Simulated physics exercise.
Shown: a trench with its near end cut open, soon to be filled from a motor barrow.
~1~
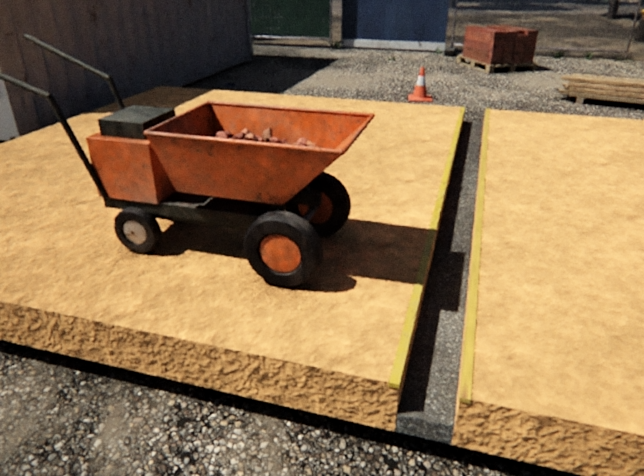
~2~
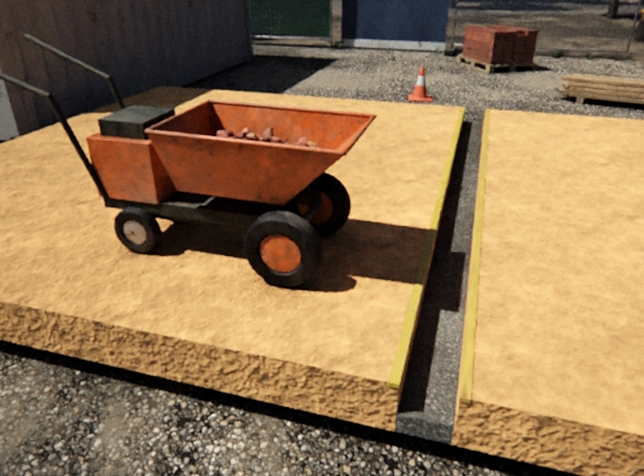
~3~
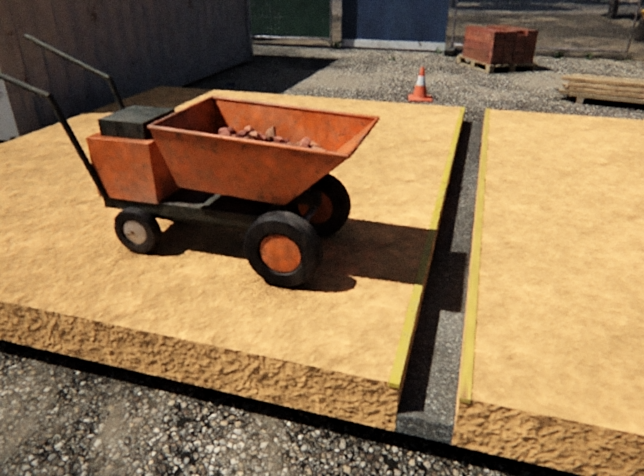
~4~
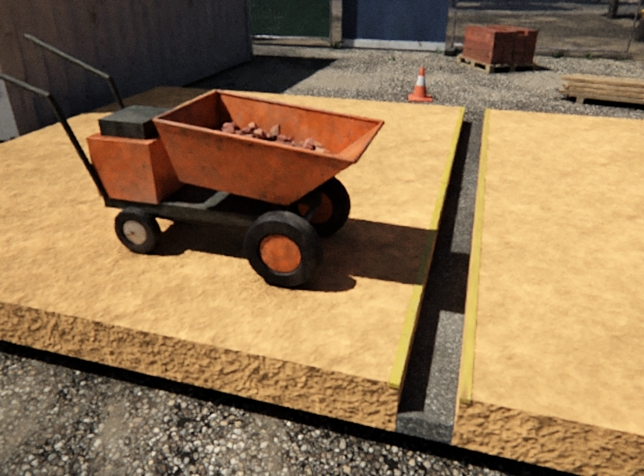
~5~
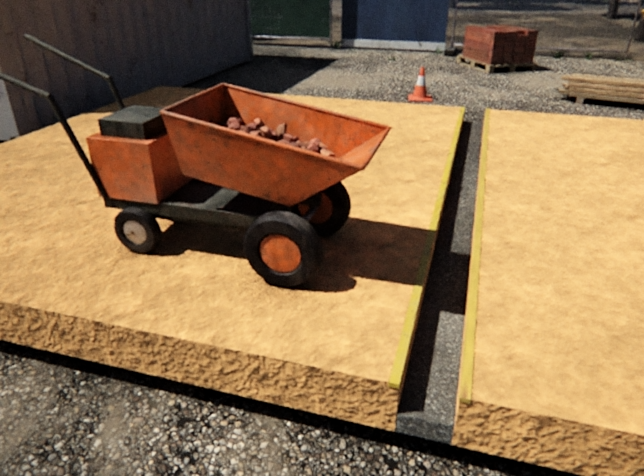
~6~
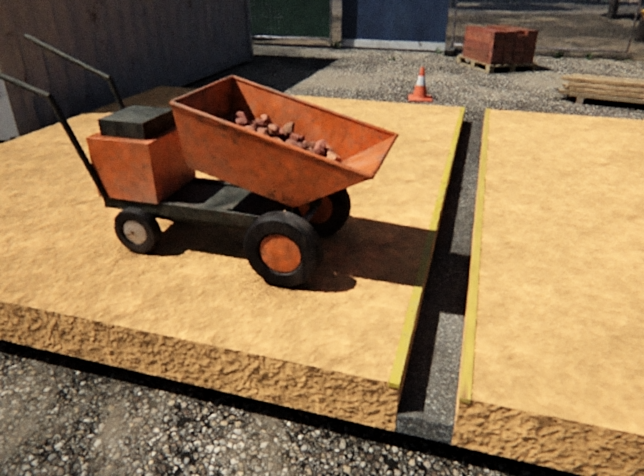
The clip opens on an orange motor barrow carrying reddish rubble in a level skip, standing still on a sandy surface left of a narrow, yellow-edged trench. The skip then begins to tilt, its rear rising gradually while its front lip dips toward the right, until it is clearly slanted, the rubble still inside.
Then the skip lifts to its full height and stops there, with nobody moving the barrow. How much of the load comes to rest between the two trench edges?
More than half of it.
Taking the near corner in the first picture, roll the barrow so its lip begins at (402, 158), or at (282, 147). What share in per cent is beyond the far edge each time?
The first spot gives roughly 60 %; the second gives roughly 0 %.
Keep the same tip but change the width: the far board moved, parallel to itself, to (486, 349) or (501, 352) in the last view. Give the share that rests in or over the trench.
You'd get 90 in a hundred the first time and 90 in a hundred the second.
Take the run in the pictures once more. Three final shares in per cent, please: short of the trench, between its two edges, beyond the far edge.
Roughly, short 5 per cent, between 75 per cent and beyond 5 per cent.
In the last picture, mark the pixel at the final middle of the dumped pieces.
I'd mark it at roughly (446, 288).
Soon after the last picture, skip tipped steeply; all in the skip.
A little later, skip tipped steeply; most in the skip; a stray few short of the trench; a small part in or heaped over the trench.
Later still, skip tipped right over; about a quarter in the skip; a small part short of the trench; about two thirds in or heaped over the trench; a small part beyond it.
At rest, skip tipped right over; a small part in the skip; a small part short of the trench; most in or heaped over the trench; a small part beyond it.
